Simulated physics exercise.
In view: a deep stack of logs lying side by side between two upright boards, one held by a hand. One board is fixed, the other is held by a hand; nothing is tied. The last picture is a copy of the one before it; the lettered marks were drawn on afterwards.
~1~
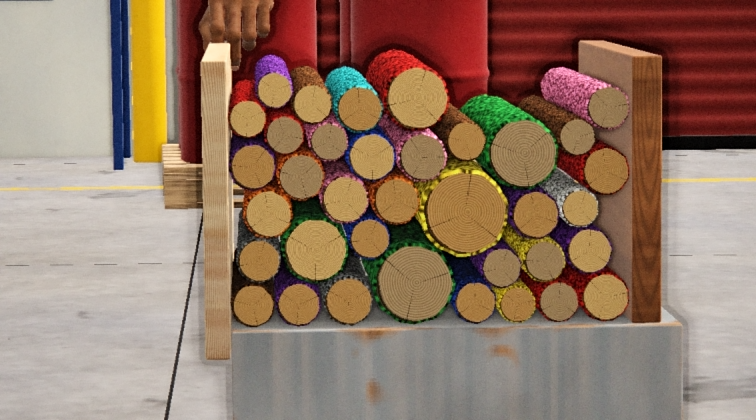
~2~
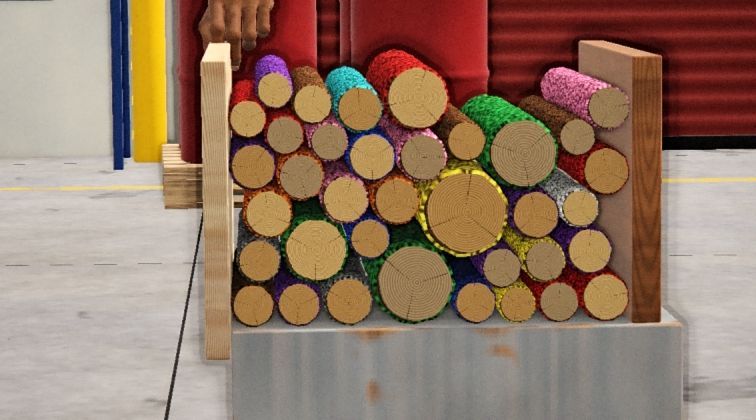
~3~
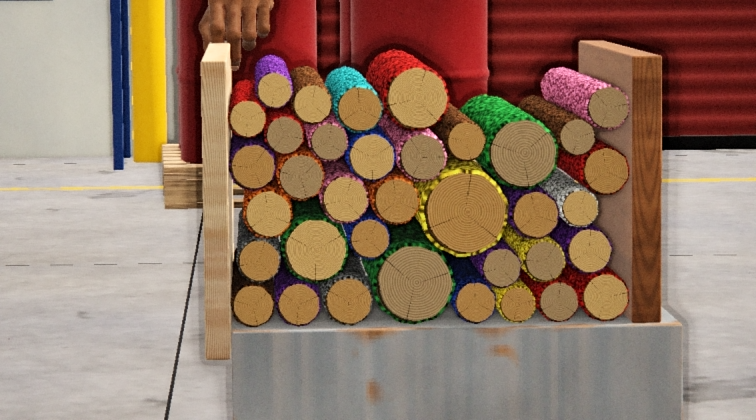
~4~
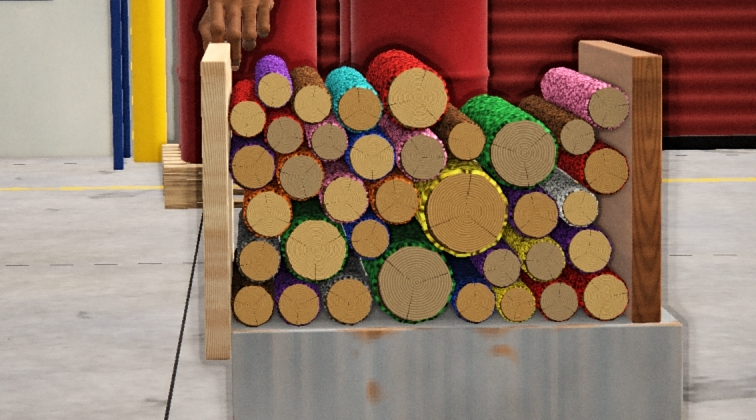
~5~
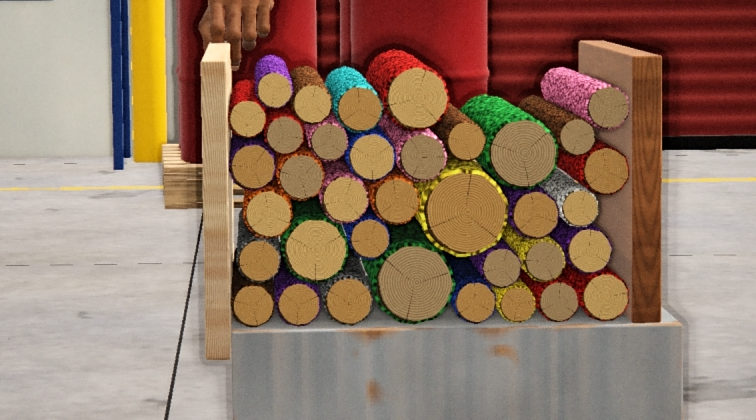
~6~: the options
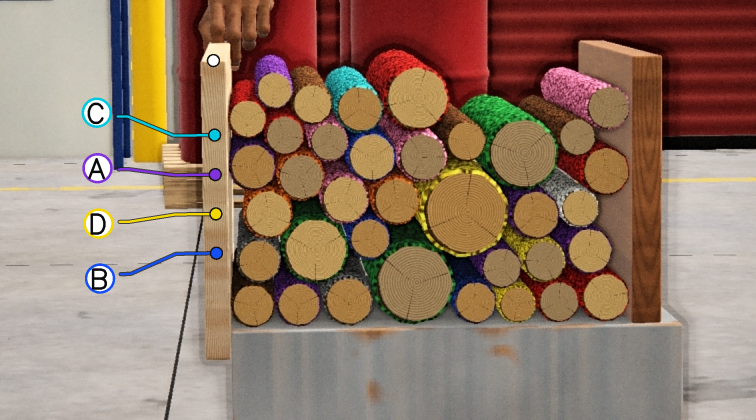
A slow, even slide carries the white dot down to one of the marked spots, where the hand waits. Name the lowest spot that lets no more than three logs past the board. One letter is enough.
Slide it to A.
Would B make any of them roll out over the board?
At B: Yes.
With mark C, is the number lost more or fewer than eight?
At C, fewer than eight.
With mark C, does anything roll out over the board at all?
At C: No.
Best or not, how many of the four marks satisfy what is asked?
The number is two.
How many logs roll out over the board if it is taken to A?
It comes to two.
On the marked copy, A at (216, 175); B at (217, 254); C at (215, 136); D at (216, 214); the white dot at (214, 60).
With A. Early on, top of the board (227, 120).
Further on, top of the board (228, 174).
At the end, top of the board (228, 174), two out over the board.
As for the rest, B more than three out over the board; C none out over the board; D more than three out over the board.
